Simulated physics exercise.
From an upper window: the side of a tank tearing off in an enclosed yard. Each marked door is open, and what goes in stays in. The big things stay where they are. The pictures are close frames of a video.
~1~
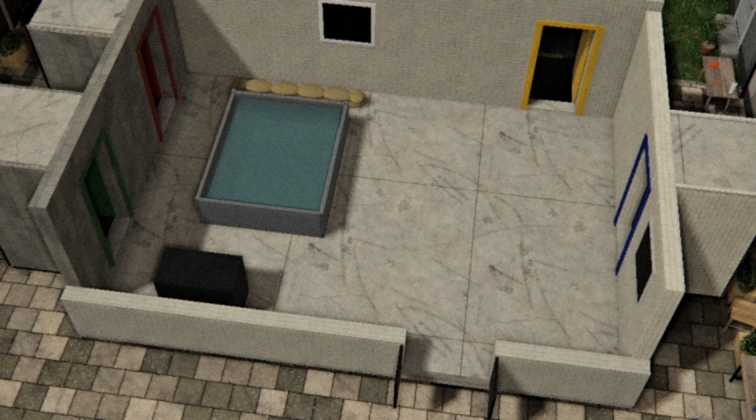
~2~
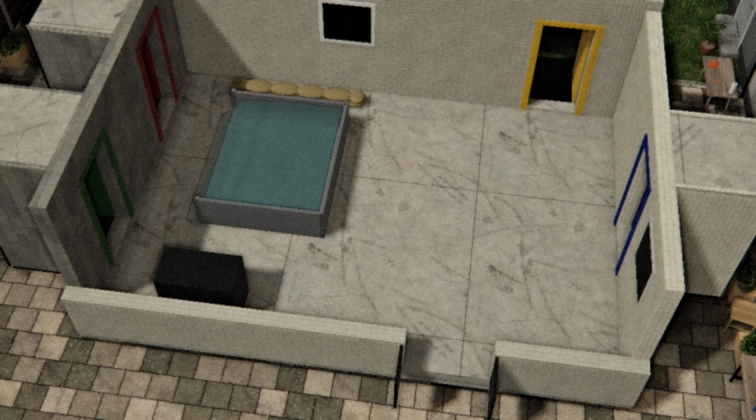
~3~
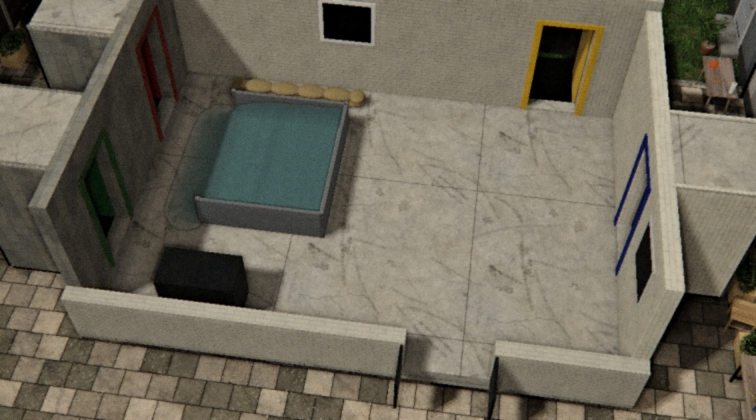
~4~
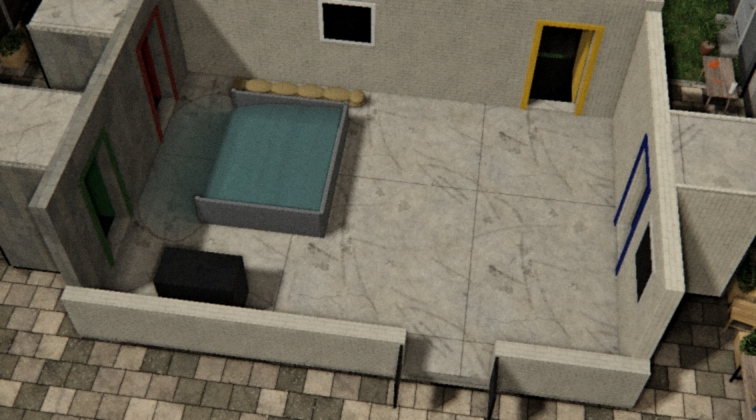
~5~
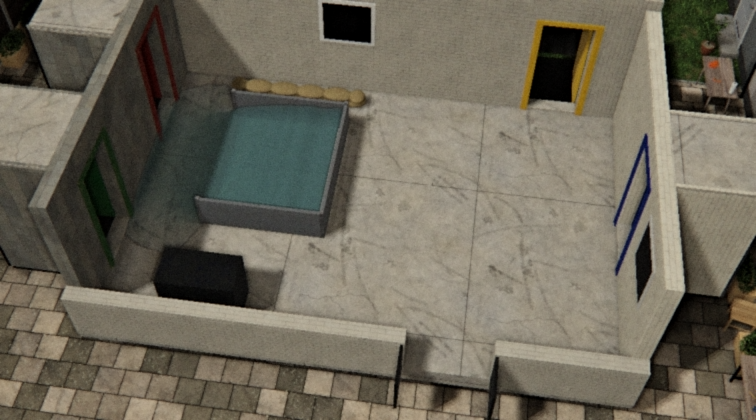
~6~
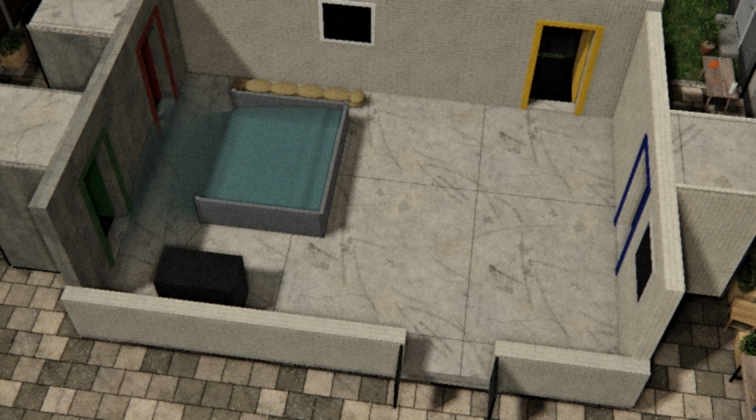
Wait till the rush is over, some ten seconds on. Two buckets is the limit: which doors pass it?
In the end: The yellow door holds within the limit; the green door floods; the blue door holds within the limit; the red door floods.
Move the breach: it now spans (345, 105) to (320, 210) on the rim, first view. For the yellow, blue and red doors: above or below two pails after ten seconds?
One by one: Yellow passes that mark; blue floods; red takes less.
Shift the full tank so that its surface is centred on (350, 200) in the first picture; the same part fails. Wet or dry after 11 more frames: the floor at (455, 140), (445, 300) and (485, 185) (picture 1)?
In turn: Free of water, clear, clear.
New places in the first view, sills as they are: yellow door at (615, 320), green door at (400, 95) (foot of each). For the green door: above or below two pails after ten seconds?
Then: Green is under.
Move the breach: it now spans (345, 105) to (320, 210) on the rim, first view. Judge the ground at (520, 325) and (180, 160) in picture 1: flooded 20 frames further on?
As listed: Covered, dry.
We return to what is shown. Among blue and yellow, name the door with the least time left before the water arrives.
It is the one in yellow.
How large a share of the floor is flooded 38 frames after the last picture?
Roughly 70 per cent.
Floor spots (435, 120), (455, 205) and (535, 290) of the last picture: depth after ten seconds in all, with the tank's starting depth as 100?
In turn 2, 4 and 14 in a hundred.
A moment on, water covers 15 % of the floor; the yellow door not reached, the green door under two buckets in, the blue door not reached, the red door over two buckets in.
Next, water covers 20 % of the floor; the yellow door not reached, the green door over two buckets in, the blue door not reached, the red door far over two buckets in.
Then, water covers 35 % of the floor; the yellow door not reached, the green door over two buckets in, the blue door not reached, the red door far over two buckets in.
Later, water covers 70 % of the floor; the yellow door wet at the sill, nothing in, the green door far over two buckets in, the blue door not reached, the red door far over two buckets in.
In the end, water covers 85 % of the floor; the yellow door wet at the sill, nothing in, the green door far over two buckets in, the blue door wet at the sill, nothing in, the red door far over two buckets in.
